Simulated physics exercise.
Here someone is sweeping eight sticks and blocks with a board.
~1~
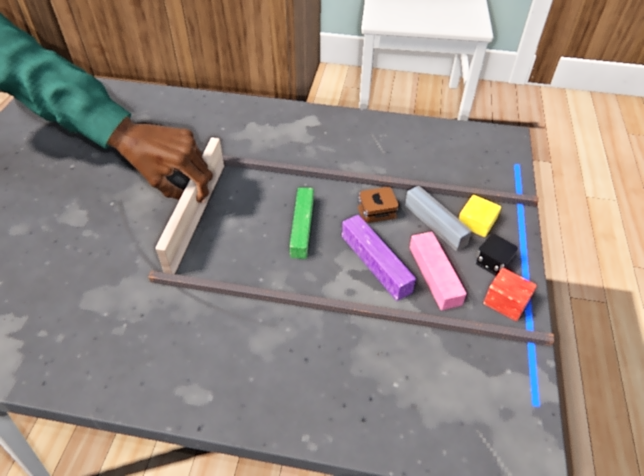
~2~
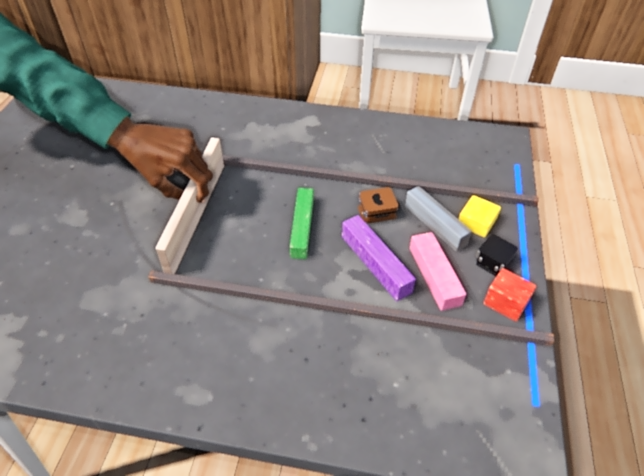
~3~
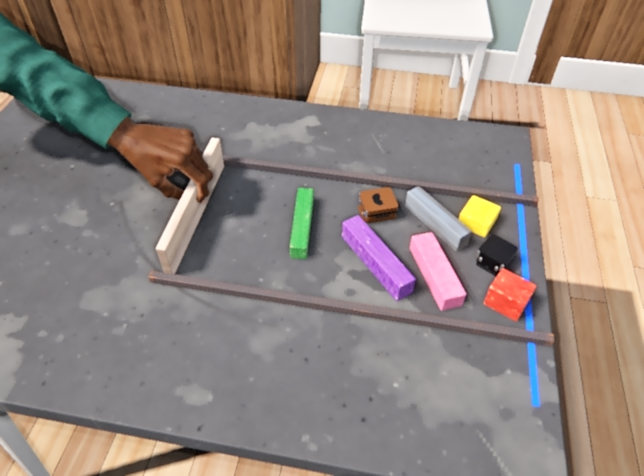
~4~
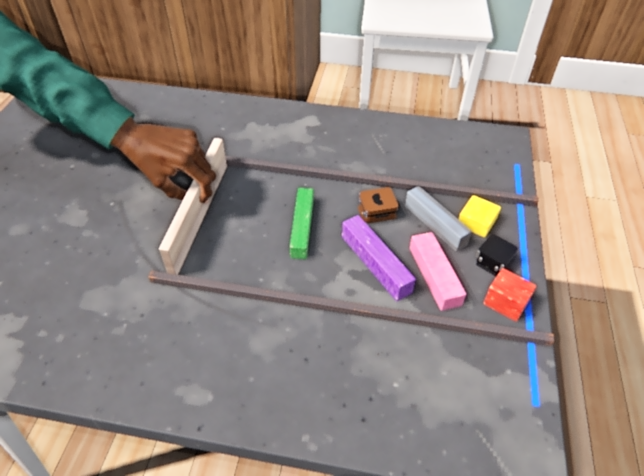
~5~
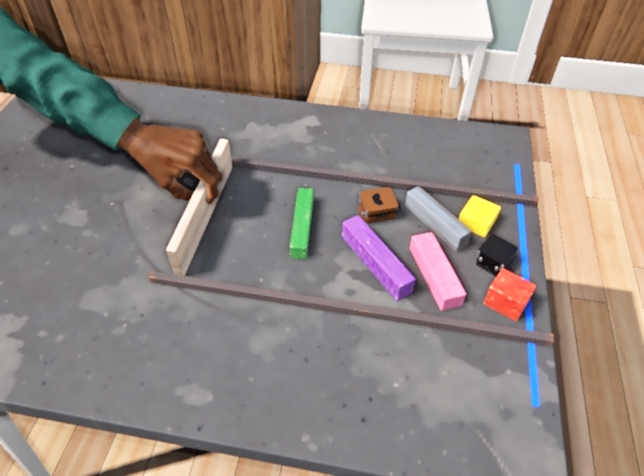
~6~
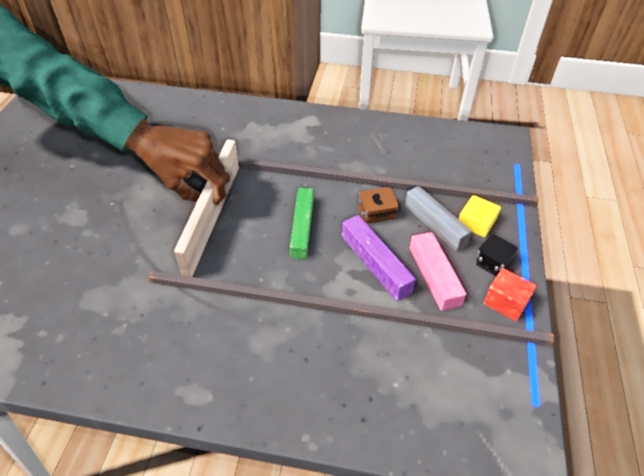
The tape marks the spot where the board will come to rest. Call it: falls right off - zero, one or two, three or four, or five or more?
Call: Five or more.
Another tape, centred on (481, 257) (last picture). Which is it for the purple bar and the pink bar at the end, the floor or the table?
Outcome: Purple bar is still present, pink bar is still present.
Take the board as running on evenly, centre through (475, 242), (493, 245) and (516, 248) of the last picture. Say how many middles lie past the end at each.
That makes 3, 4, 6.
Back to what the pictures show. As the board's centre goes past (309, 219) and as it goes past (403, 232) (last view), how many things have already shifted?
It comes to 1 for the first spot, 6 for the other.
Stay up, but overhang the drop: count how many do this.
In total, 0 of them.
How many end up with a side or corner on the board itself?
Well, it touches 1.
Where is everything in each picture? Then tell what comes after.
Red block (510, 295); black case (496, 256); yellow block (479, 216); board (194, 202); tape (525, 263), in the first frame.
Black case (496, 256); purple bar (377, 257), in the second frame.
Yellow block (479, 216); brown case (378, 207), in the third frame.
Red block (510, 295); green bar (302, 222), in the fourth frame.
Black case (496, 256); grey stick (437, 218), in the fifth frame.
Red block (510, 295); black case (496, 256); yellow block (479, 216); board (211, 205); tape (525, 263), in the sixth frame.
Soon after, none off yet; red block at rest near (510, 295); black case at rest near (496, 256); yellow block at rest near (479, 216).
In the end, the number that fall off is five or more; gone, brown case, purple bar, grey stick, pink bar, yellow block, black case and red block.
